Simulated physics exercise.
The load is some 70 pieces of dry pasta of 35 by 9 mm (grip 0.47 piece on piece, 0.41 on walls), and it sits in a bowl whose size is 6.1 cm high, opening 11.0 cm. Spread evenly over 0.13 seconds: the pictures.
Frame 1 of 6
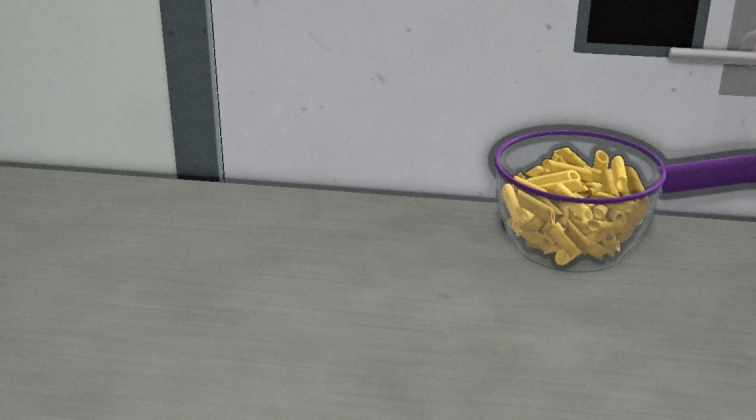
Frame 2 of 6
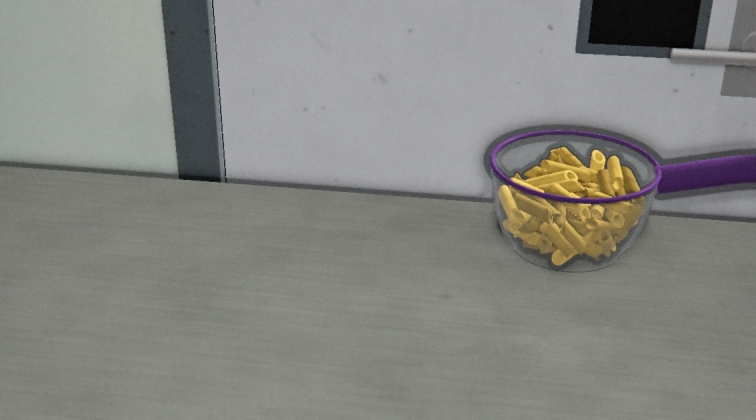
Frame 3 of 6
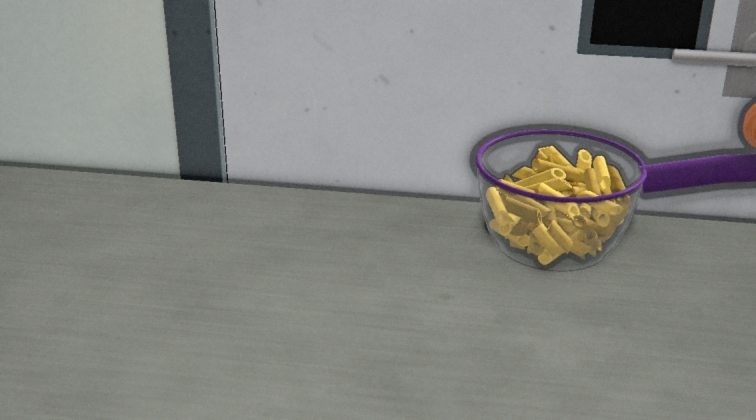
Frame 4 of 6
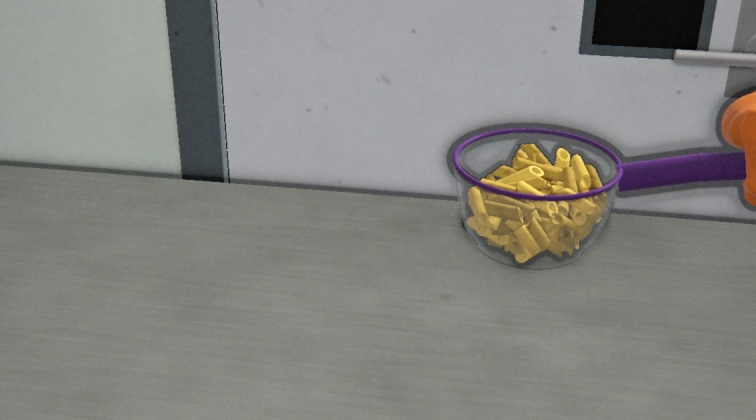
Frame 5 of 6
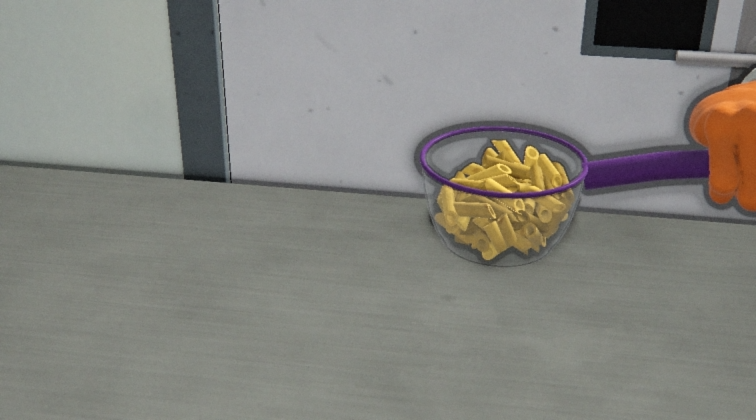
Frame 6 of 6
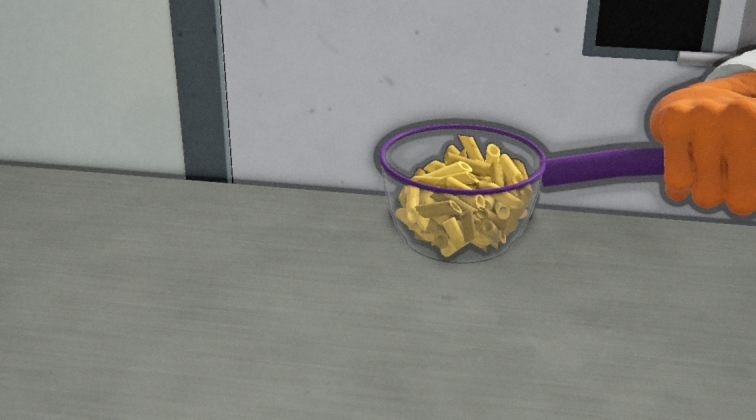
A clear bowl with a purple rim and purple handle, filled with yellow tube-shaped pasta, sits on the right of a grey countertop, seen from slightly above by a still camera. Behind it are pale panels, a dark vertical strip and a black rectangle at the upper right. The bowl slides left, slowly then faster, staying level, as an orange-gloved hand gripping the handle comes into view.
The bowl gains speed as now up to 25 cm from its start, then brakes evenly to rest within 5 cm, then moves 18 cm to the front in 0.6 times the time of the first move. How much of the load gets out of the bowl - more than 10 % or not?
The losses outstrip a tenth.
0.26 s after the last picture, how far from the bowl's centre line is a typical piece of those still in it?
2.5 cm.
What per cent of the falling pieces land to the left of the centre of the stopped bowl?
70 %.
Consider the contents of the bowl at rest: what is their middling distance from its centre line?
Somewhere close to 3.0 cm, I reckon.
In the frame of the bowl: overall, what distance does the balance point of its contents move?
Shift: Roughly 1.0 cm.
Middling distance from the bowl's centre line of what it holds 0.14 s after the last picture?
Median distance from the axis: About 3.0 cm.
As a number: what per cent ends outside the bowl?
Some 15 per cent.
Then, 0.14 s after the last picture, tilt 0 degrees; bowl 100 %; middle of all pieces near (163, 173).
Then, 0.26 s after the last picture, tilt 0 degrees; bowl 90 %, in the air 10 %; middle of all pieces near (83, 238).
Then, 0.36 s after the last picture, tilt 0 degrees; bowl 85 %, in the air 15 %; middle of all pieces near (33, 298).
Then, 0.46 s after the last picture, tilt 0 degrees; bowl 85 %, fallen behind where it stops 5 %, fallen left of where it stops 5 %, in the air 10 %; middle of all pieces near (36, 331).
In the end, bowl 85 %, fallen behind where it stops 5 %, fallen in front of where it stops 5 %, fallen left of where it stops 5 %.
